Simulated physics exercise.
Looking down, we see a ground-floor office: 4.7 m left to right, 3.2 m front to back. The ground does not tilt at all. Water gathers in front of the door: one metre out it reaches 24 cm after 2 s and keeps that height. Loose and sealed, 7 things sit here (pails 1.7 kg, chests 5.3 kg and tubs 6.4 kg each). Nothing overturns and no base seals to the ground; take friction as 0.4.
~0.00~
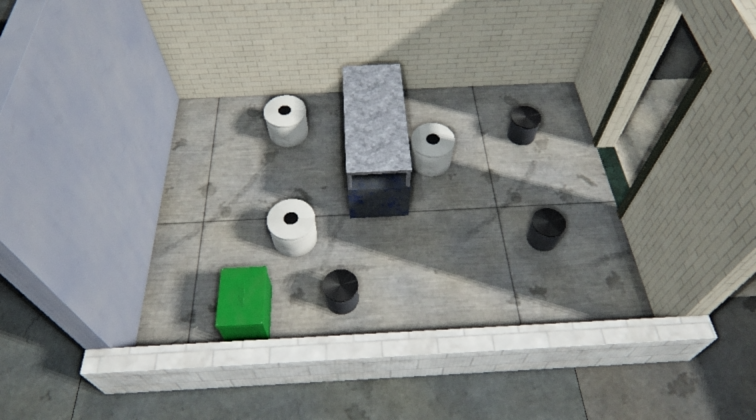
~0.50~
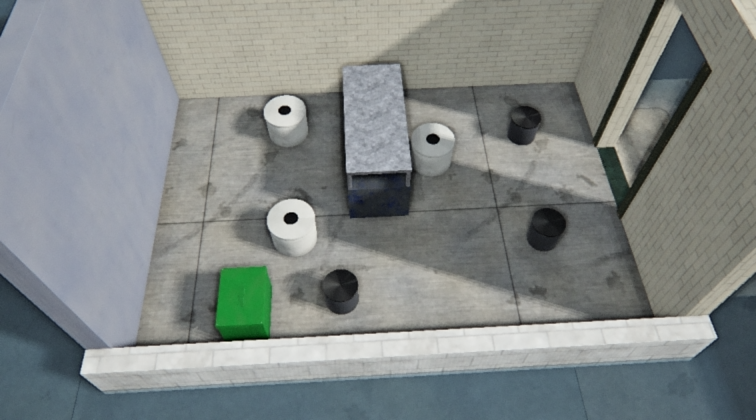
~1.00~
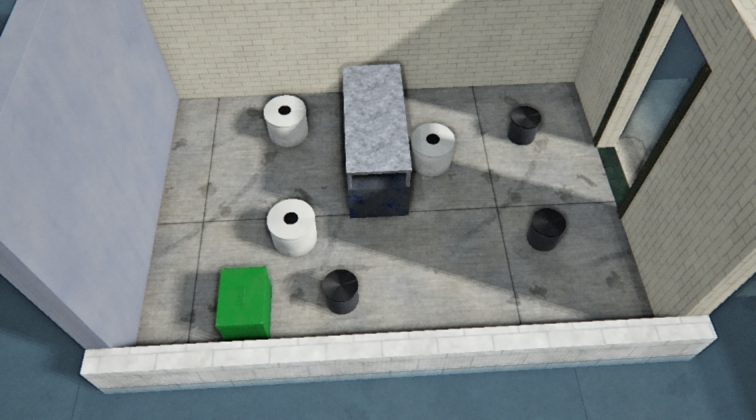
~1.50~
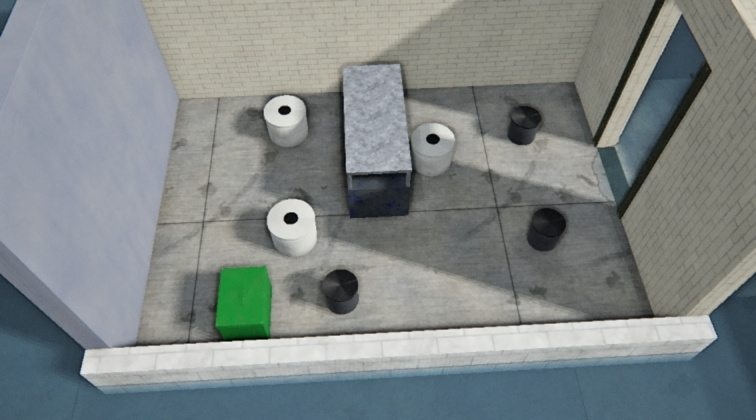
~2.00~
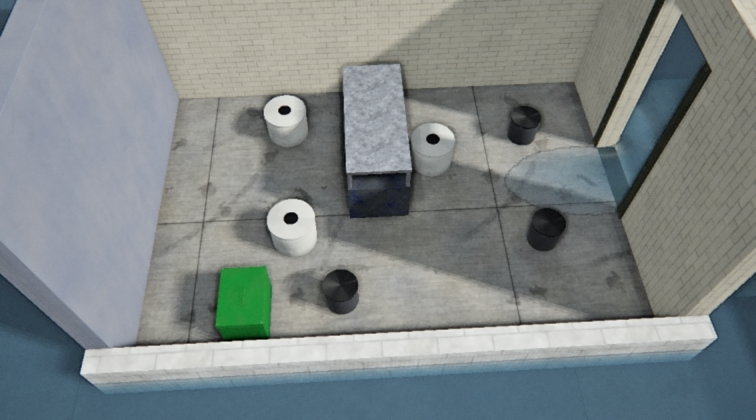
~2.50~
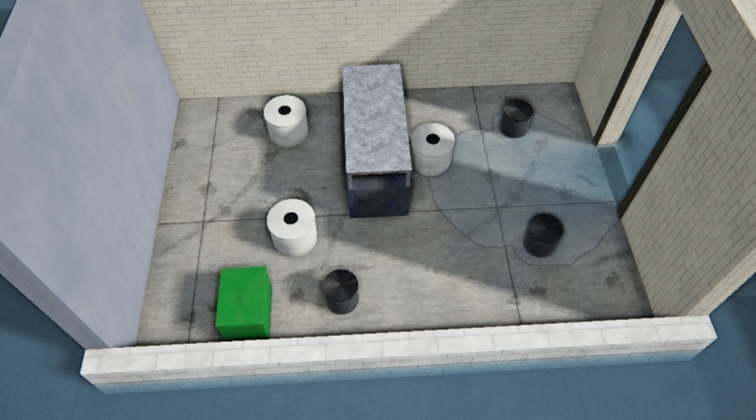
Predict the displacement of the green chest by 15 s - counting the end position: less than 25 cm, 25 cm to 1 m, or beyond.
It's set to be hauled off.
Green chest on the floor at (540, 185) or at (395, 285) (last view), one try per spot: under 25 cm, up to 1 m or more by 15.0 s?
The first start leaves it well away, the second leaves it well away.
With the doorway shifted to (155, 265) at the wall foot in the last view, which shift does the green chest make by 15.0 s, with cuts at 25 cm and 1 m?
In that case the green chest goes a long way.
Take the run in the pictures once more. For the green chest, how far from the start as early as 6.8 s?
Close to 120 cm.
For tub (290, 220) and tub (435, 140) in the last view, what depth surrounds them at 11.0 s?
Depth approx. 5 cm / 12 cm.
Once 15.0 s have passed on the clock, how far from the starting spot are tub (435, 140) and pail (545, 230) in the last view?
In turn: 100 cm, 300 cm.
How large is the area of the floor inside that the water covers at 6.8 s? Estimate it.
I'd put it close to 13 m2.
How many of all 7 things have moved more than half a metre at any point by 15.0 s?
All told, that gives 6.
After 3.5 s the green chest is near (241, 295), 0.0 m from its start, aground; 2 afloat.
After 6.8 s the green chest is near (180, 194), 1.3 m from its start, afloat; 5 afloat.
After 11.0 s the green chest is near (293, 129), 1.9 m from its start, afloat; 7 afloat.
After 15.0 s the green chest is near (217, 171), 1.4 m from its start, afloat; 7 afloat.
